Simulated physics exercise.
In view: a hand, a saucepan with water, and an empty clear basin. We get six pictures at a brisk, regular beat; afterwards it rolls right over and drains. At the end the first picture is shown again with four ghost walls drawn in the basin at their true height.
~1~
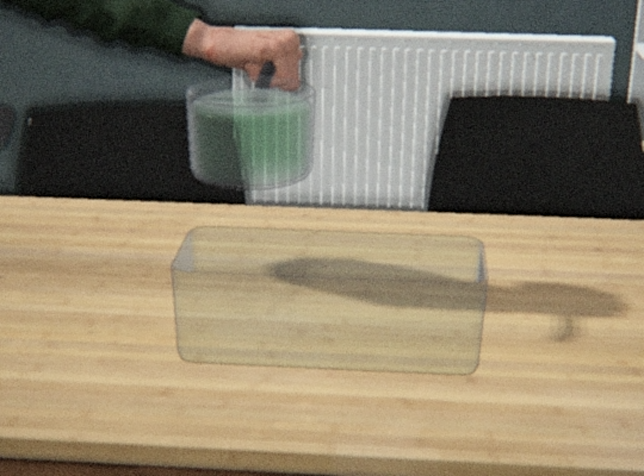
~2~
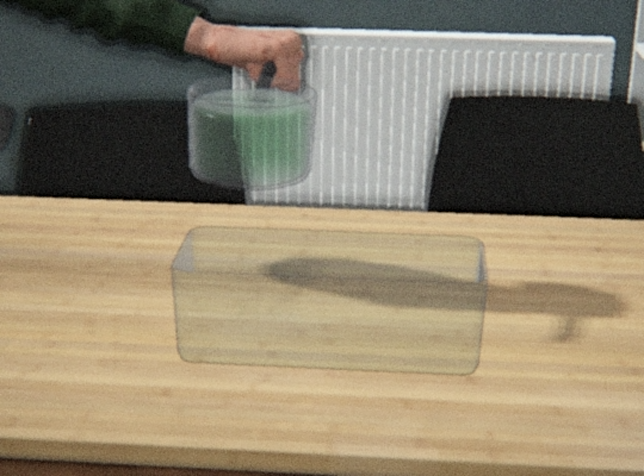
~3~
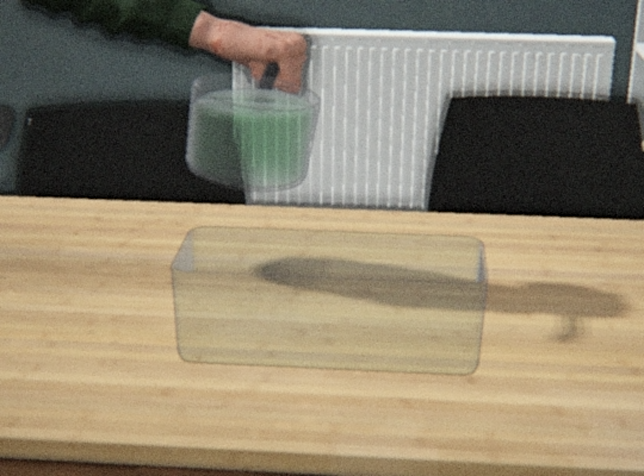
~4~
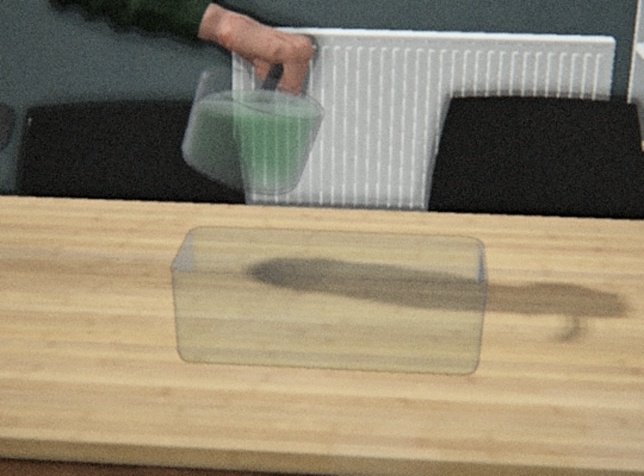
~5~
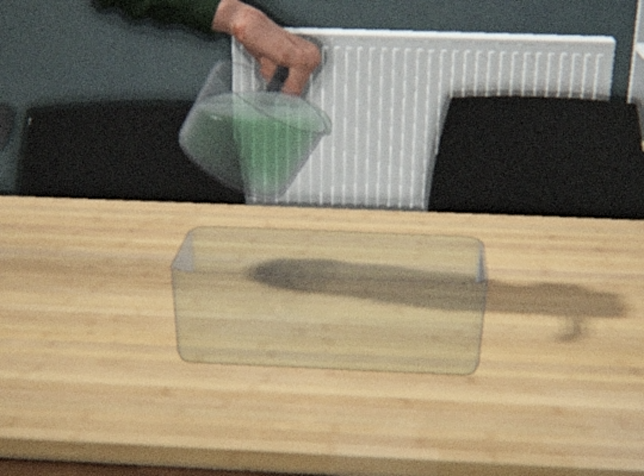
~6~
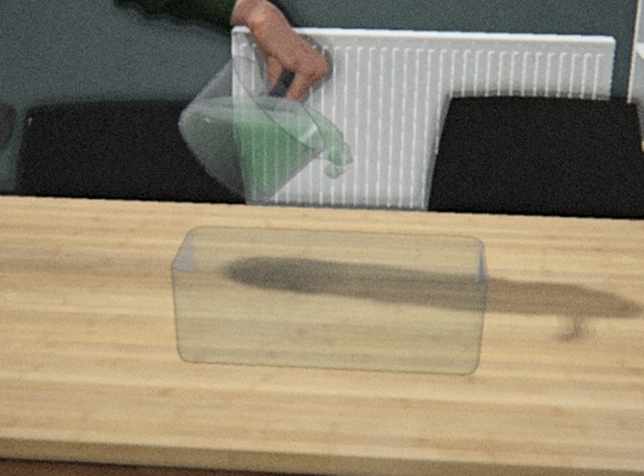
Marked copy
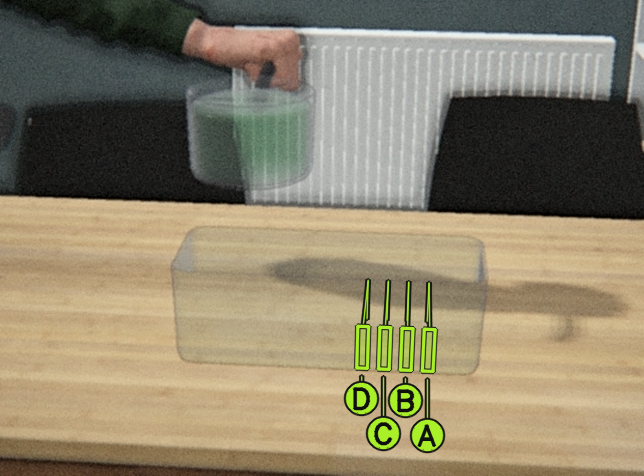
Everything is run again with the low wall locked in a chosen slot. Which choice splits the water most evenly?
Take D.
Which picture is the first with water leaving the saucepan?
Picture 5.
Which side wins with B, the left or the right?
The left one.
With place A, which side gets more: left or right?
The left side.
On the marked copy, A at (427, 379); B at (405, 378); C at (383, 377); D at (361, 376).
With A, about 83 % ends left of the wall and 11 % right of it; 6 % is lost outside.
With B, about 86 % ends left of the wall and 7 % right of it; 7 % is lost outside.
With C, about 74 % ends left of the wall and 22 % right of it; 4 % is lost outside.
With D, about 52 % ends left of the wall and 46 % right of it.
